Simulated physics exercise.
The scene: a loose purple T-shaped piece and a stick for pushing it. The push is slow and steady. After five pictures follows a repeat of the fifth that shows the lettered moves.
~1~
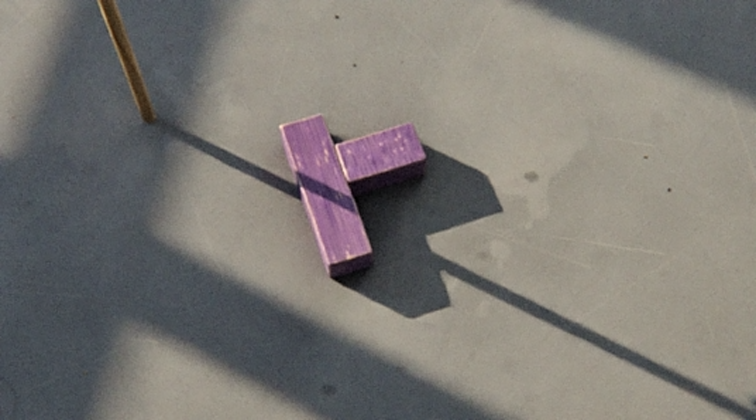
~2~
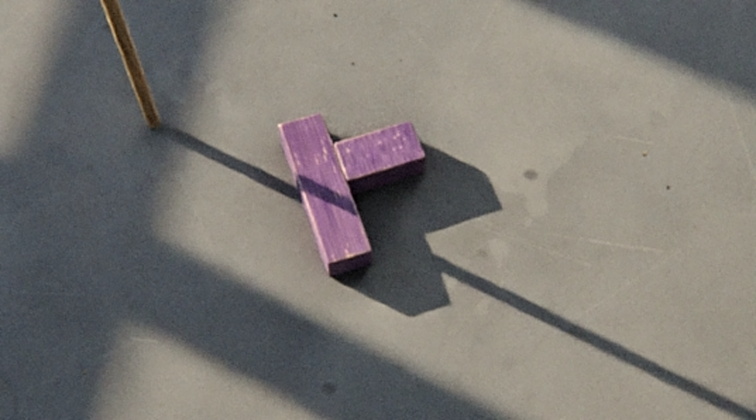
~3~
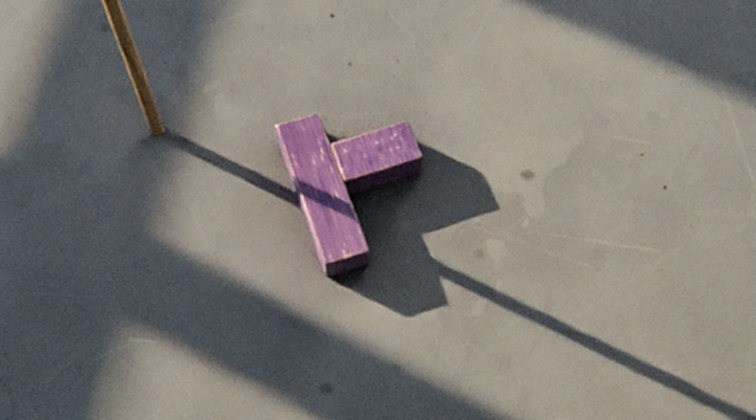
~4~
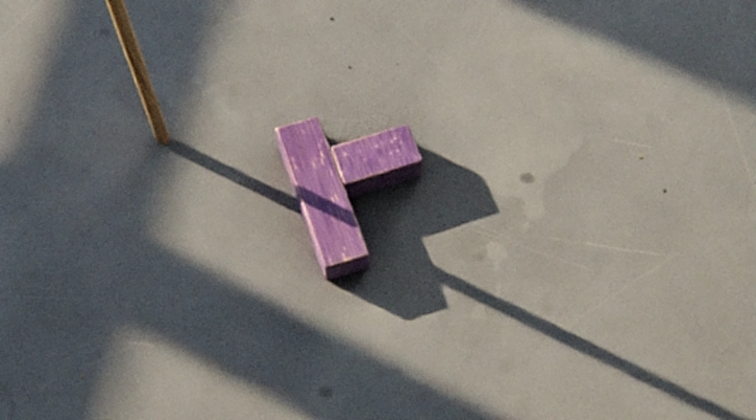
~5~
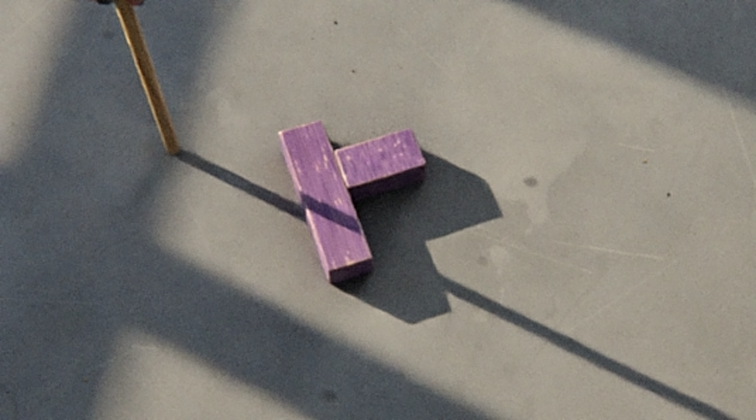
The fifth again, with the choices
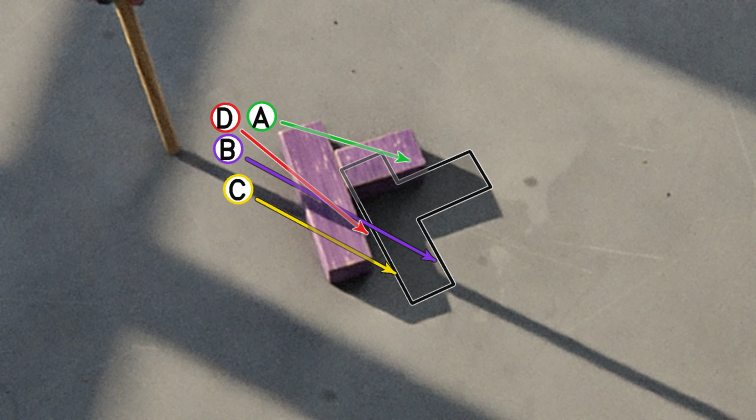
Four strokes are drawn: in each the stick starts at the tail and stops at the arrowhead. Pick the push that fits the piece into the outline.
D.
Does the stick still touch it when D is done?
At the end, yes.
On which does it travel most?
Stroke B.
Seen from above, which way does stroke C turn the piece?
On that stroke, anticlockwise.
On the marked copy, A from (282, 122) to (409, 161); B from (247, 159) to (435, 260); C from (257, 199) to (395, 273); D from (242, 131) to (367, 233).
Taking D. A third of the way, foot of the stick (286, 168), piece (327, 193).
Two thirds of the way, foot of the stick (332, 206), piece (363, 200).
When it is over, foot of the stick (367, 234), piece (394, 209); it fills the outline.
As for the rest, A leaves the piece out of the outline, at (346, 213); B leaves the piece out of the outline, at (433, 207); C leaves the piece out of the outline, at (367, 200).
